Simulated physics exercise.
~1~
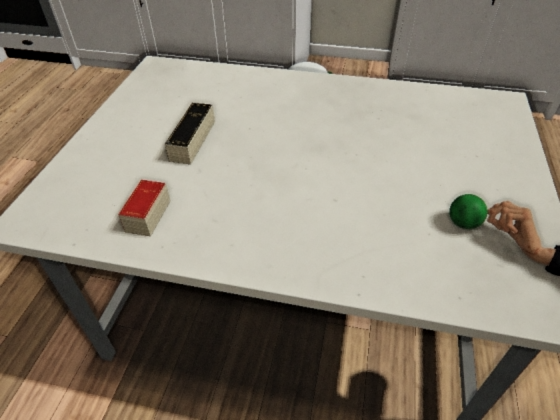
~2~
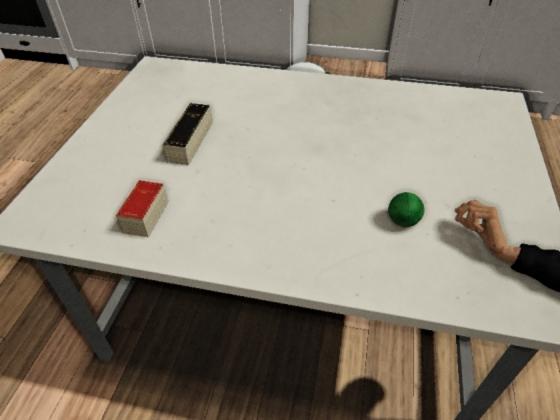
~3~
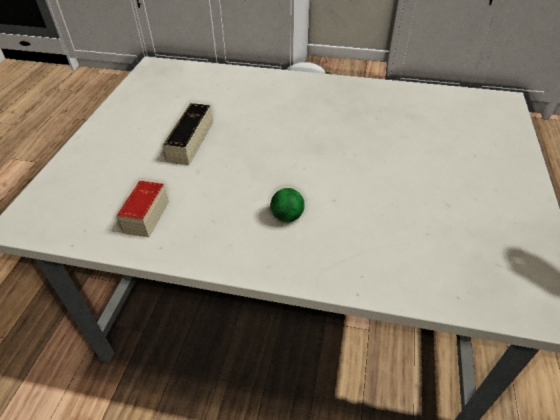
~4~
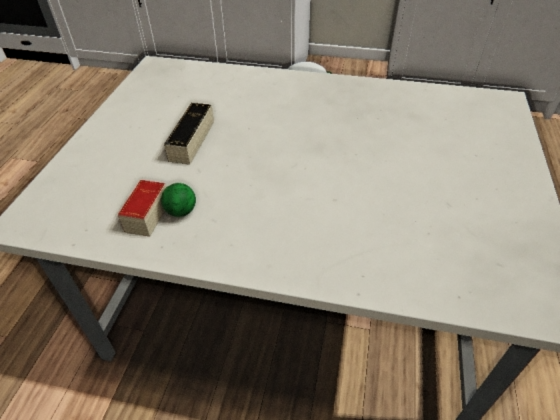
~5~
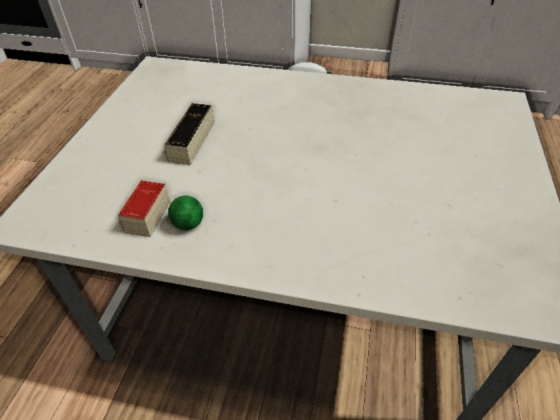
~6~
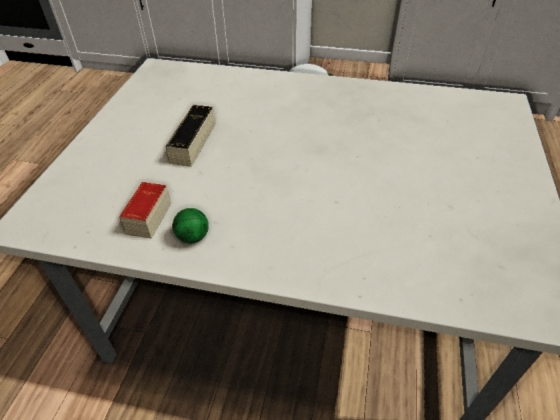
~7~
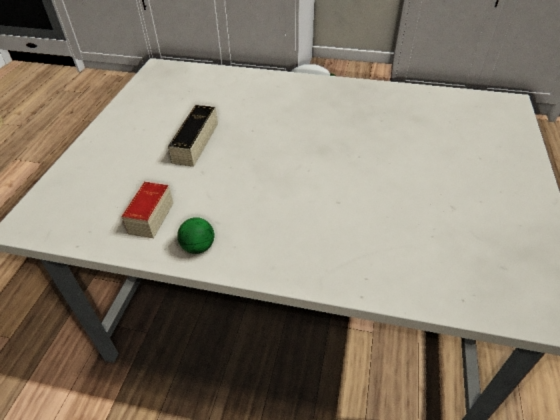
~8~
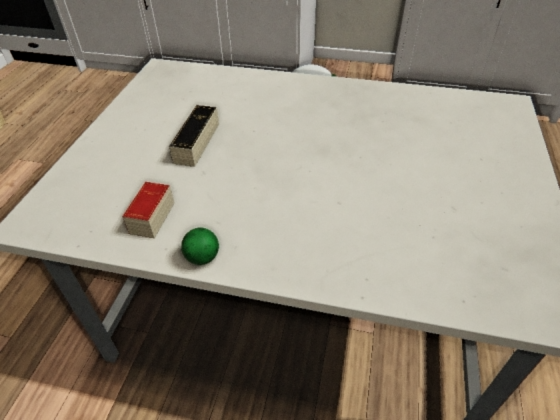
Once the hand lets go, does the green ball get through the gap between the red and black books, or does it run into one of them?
It runs into the red book and does not get through the gap. It then drifts slowly away towards the near edge of the table.
